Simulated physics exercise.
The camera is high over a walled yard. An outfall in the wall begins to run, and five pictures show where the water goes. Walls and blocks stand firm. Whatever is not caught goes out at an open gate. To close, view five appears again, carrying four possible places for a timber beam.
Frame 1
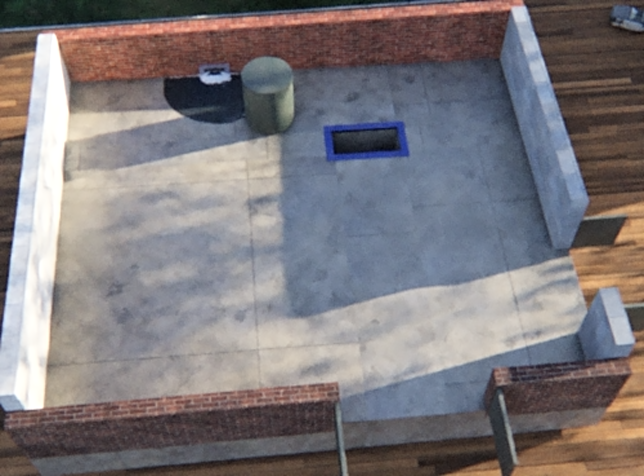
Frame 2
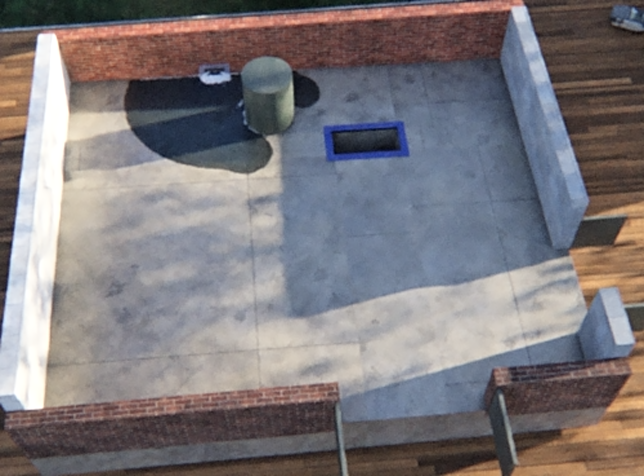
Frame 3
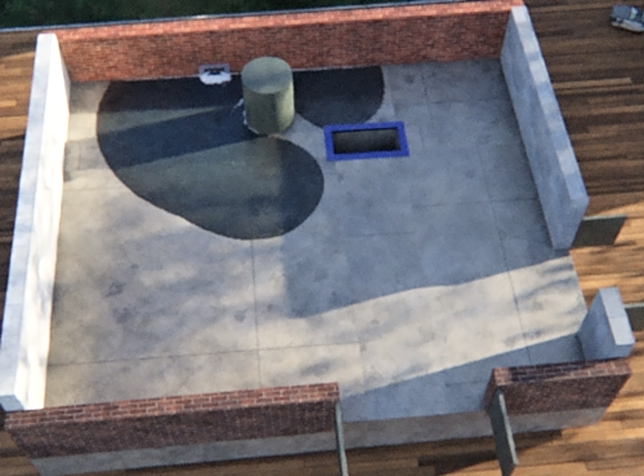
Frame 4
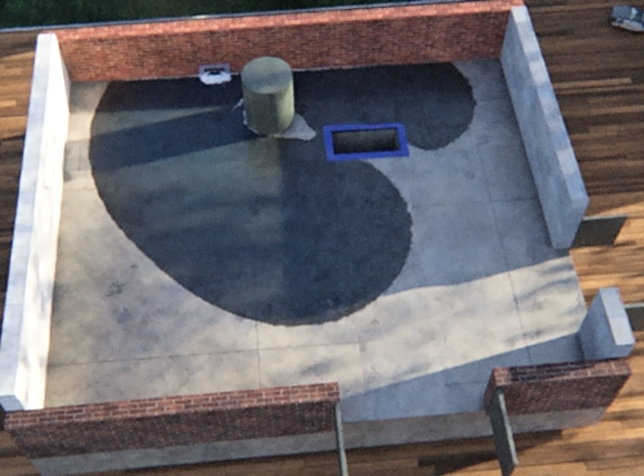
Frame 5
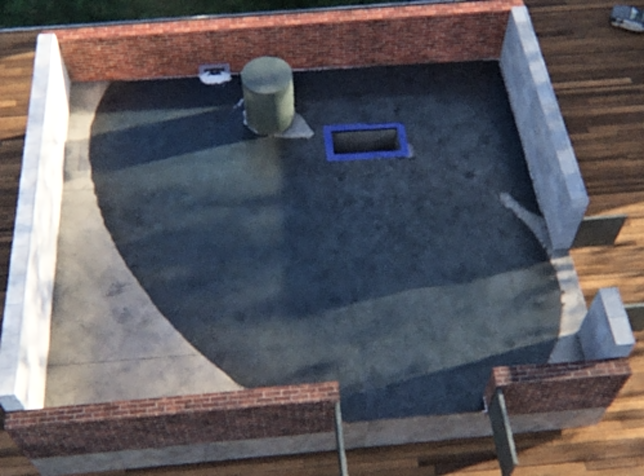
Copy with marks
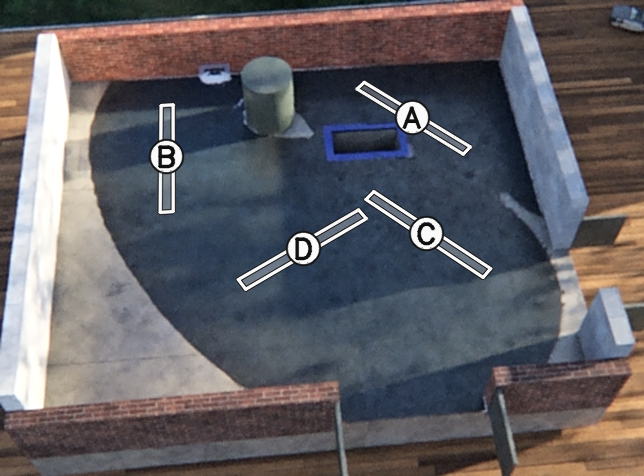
At the start, a small dark patch of water lies beside an outfall at the back wall of a walled yard. The water spreads around a green cylinder and across the floor, then surrounds the blue drain, which takes some in. By the end it covers most of the yard, reaching the front wall.
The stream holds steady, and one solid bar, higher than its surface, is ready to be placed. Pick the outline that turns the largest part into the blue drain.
Go for D.
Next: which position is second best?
It is A.
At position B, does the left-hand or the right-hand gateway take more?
The right gate.
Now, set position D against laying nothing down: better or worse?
Better.
In white, A from (360, 85) to (466, 150); B from (166, 211) to (167, 105); C from (369, 195) to (486, 273); D from (241, 284) to (362, 214).
Choosing A, about 12 % of the stream goes into the blue drain, about 88 % out by the gates.
Choosing B, about 7 % of the stream goes into the blue drain, about 93 % out by the gates.
Choosing C, about 7 % of the stream goes into the blue drain, about 93 % out by the gates.
Choosing D, about 23 % of the stream goes into the blue drain, about 77 % out by the gates.
